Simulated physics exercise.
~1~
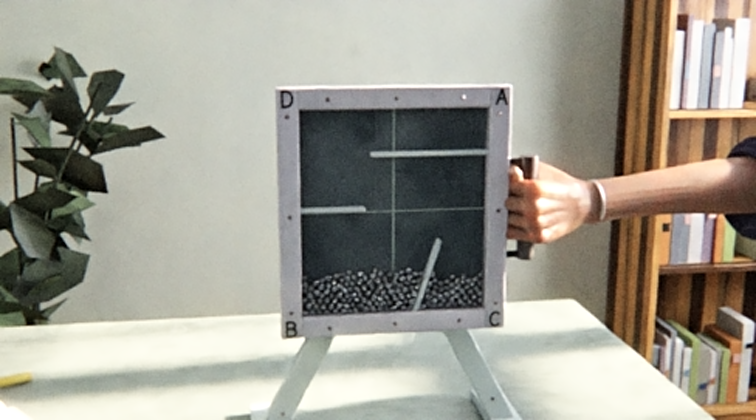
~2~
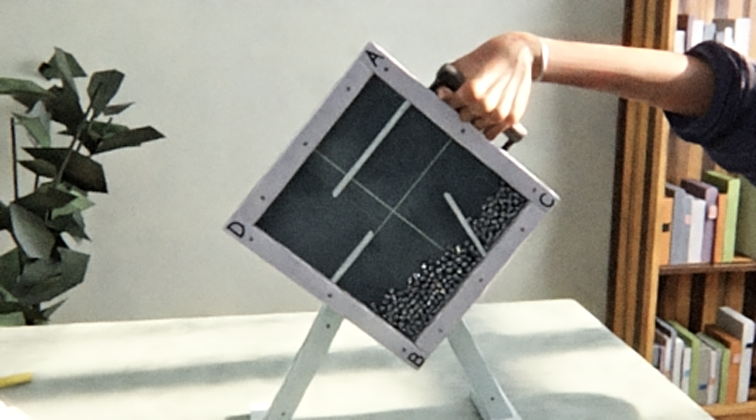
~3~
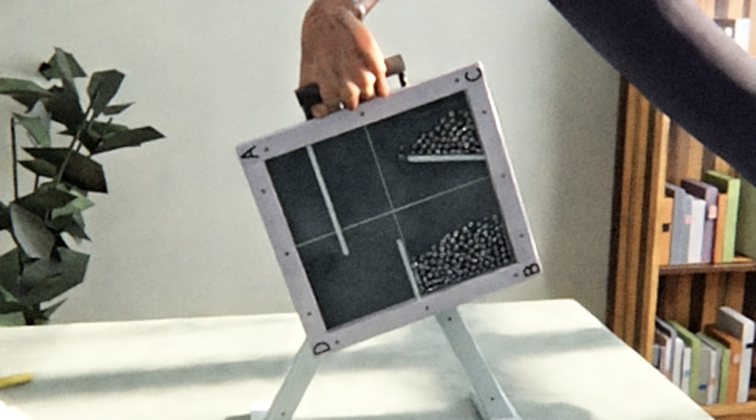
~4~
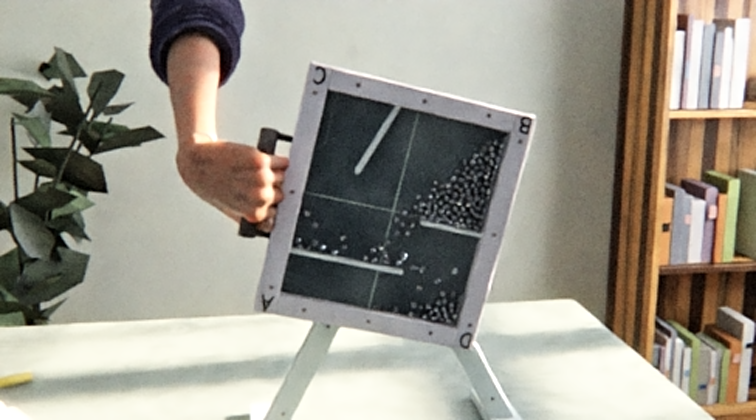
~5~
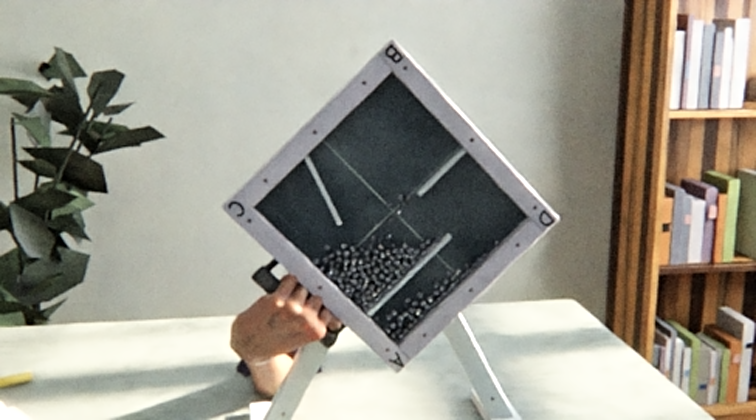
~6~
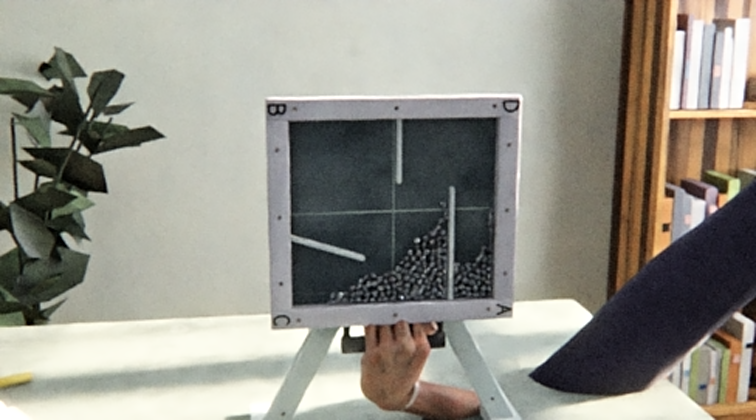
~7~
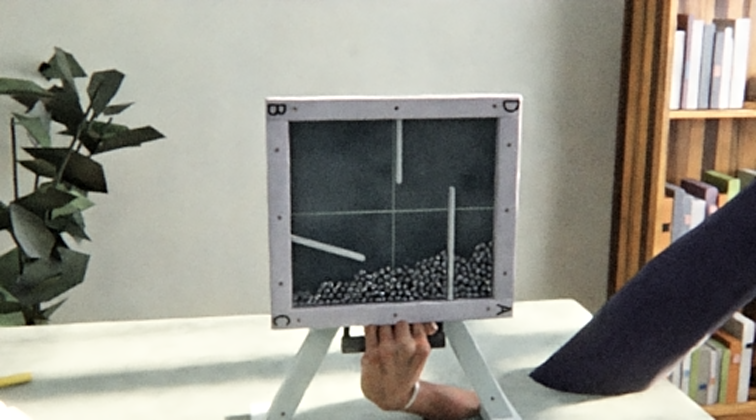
A flat square box of small steel balls was turned counterclockwise by a hand on its handle, the balls tumbling past the inner walls, until the handle reached the bottom; there it stopped, and the heaped balls slumped into a lower slope, deeper toward the right.
